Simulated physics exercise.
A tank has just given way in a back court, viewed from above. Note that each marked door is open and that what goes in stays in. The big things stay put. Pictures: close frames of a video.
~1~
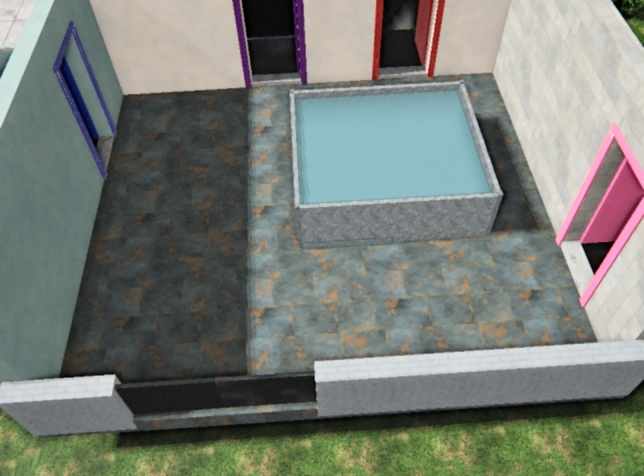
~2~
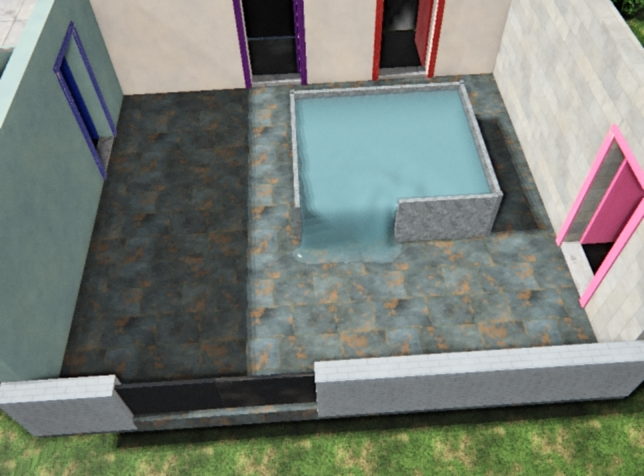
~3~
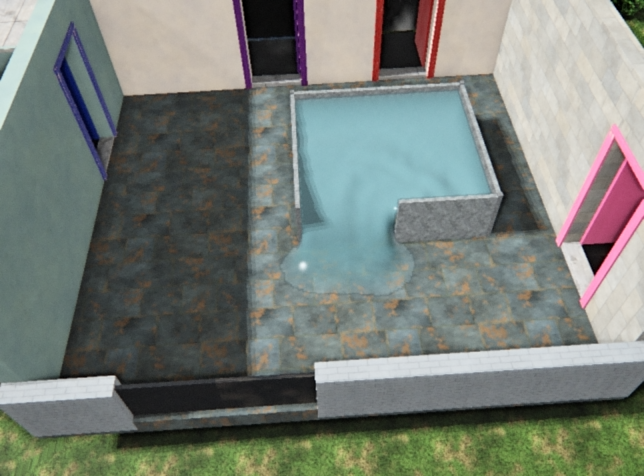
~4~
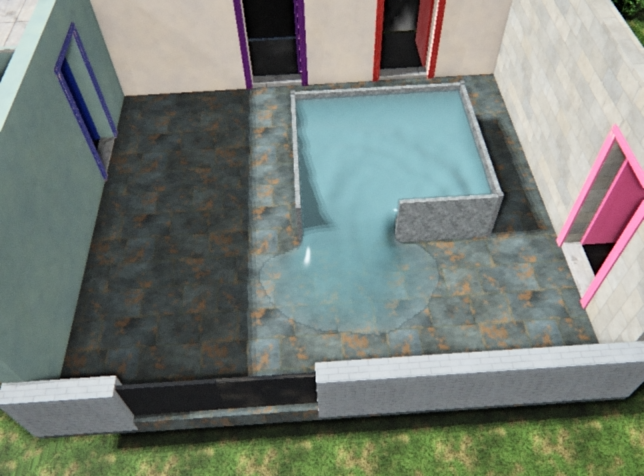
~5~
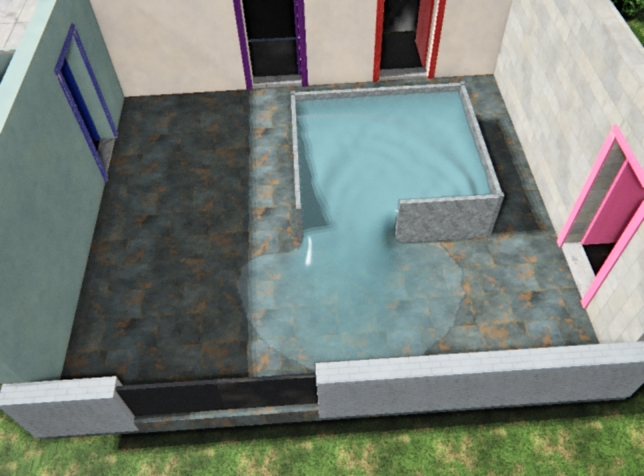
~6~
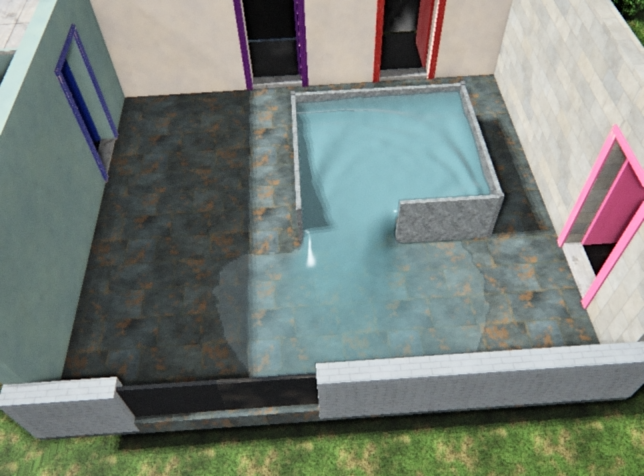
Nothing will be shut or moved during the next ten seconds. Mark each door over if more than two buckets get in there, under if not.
Red door - over; blue door - over; purple door - over; pink door - over.
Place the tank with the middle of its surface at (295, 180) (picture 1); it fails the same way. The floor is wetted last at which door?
Answer: The door marked red.
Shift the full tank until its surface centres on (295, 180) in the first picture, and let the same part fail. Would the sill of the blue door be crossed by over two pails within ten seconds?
I'd say the blue door crosses the line.
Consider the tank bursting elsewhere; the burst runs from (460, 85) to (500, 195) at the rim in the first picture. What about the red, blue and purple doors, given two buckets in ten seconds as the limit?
As I see it, the red door overshoots, the blue door overshoots and the purple door stays within limits.
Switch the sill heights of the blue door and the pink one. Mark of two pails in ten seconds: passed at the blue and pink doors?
Then the blue door falls below the mark, and the pink door goes past the mark.
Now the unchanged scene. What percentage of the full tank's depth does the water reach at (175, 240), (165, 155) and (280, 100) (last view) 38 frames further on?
Around 10, 8 and 14 %.
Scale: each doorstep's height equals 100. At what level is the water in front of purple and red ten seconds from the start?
Readings, in sequence: 180 percent and 200 percent.
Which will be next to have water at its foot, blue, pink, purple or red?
The door marked pink, I reckon.
A moment on, water covers 25 % of the floor; the red door not reached, the blue door not reached, the purple door not reached, the pink door not reached.
Next, water covers 35 % of the floor; the red door not reached, the blue door not reached, the purple door not reached, the pink door wet at the sill, nothing in.
Then, water covers 60 % of the floor; the red door not reached, the blue door wet at the sill, nothing in, the purple door not reached, the pink door over two buckets in.
Later, water covers 95 % of the floor; the red door wet at the sill, nothing in, the blue door under two buckets in, the purple door under two buckets in, the pink door over two buckets in.
In the end, water covers 100 % of the floor; the red door over two buckets in, the blue door over two buckets in, the purple door over two buckets in, the pink door far over two buckets in.
